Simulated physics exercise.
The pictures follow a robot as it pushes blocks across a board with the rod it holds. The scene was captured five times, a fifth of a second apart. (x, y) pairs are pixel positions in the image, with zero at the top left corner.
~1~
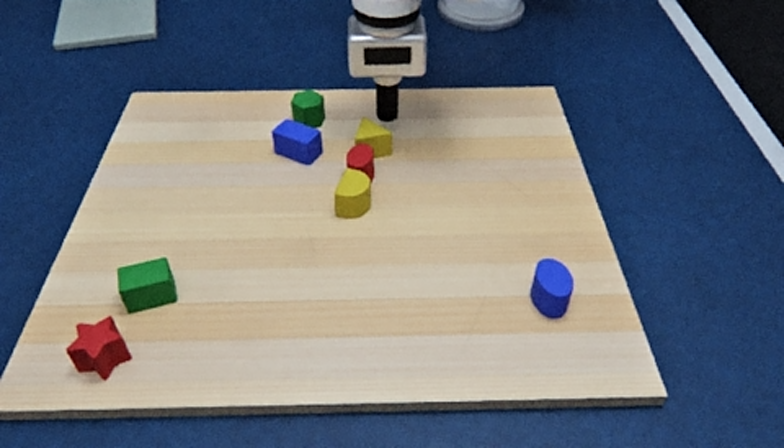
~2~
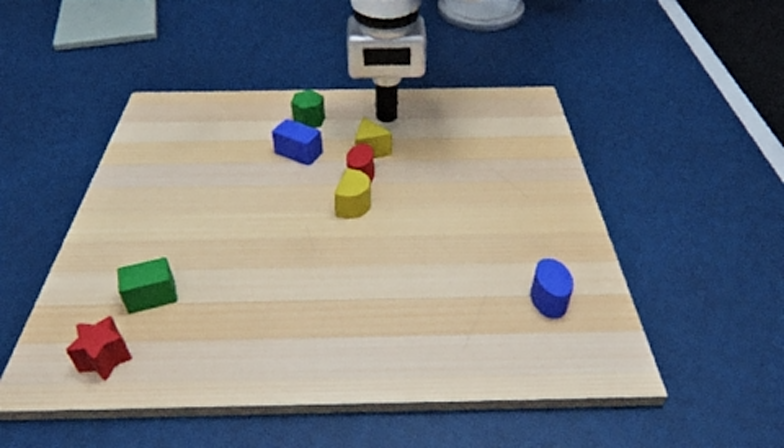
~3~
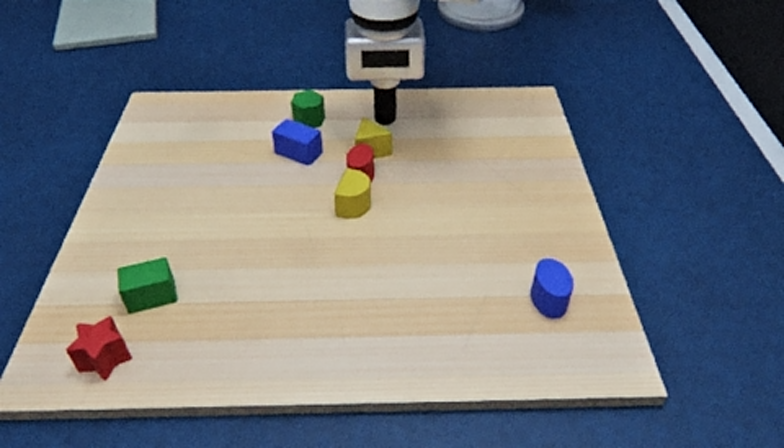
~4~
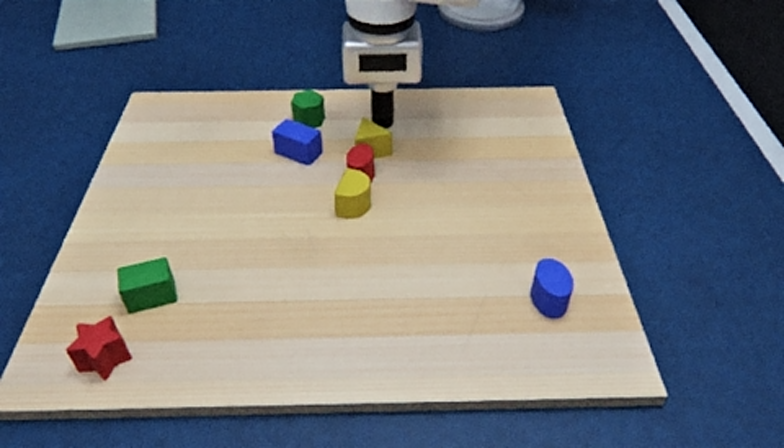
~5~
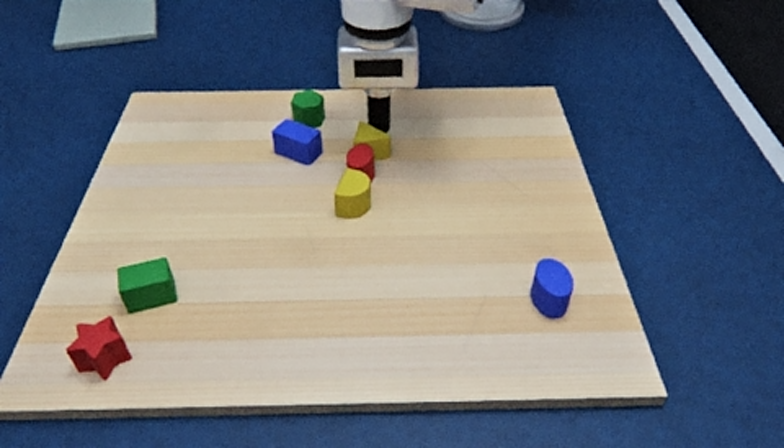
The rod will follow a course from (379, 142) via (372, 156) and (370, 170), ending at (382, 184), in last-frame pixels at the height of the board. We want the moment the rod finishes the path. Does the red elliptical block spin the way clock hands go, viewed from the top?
My answer is no.
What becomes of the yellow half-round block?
The block moves away from its spot.
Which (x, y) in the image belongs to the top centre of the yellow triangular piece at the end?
The point I'd pick in the picture is (344, 145).
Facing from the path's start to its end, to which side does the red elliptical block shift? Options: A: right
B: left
(A)
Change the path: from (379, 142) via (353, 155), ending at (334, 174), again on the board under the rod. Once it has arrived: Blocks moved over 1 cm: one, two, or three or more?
This push will displace three or more blocks.
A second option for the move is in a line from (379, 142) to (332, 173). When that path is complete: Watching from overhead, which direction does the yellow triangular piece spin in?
From above, the turn goes anticlockwise.
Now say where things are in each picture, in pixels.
Rod tip (387, 117); block tops, blue rectangle (296, 130); yellow half-round block (353, 182); red elliptical block (360, 155); yellow triangular piece (370, 129), in the first frame.
Rod (387, 117); blocks unchanged, in the second frame.
Rod (385, 120); blocks unchanged, in the third frame.
Rod (383, 123); blocks unchanged, in the fourth frame.
Rod (379, 129); blue rectangle (296, 130); yellow half-round block (353, 182); red elliptical block (360, 155); yellow triangular piece (368, 132), in the fifth frame.
On the path given first. Halfway along, rod (368, 149); yellow half-round block (353, 191); red elliptical block (348, 164), turned 45° anticlockwise; yellow triangular piece (346, 144), turned 30° clockwise.
At the end, rod (381, 170); blue rectangle in place; yellow half-round block (353, 191); red elliptical block (347, 164), turned 50° anticlockwise; yellow triangular piece (344, 145), turned 35° clockwise.
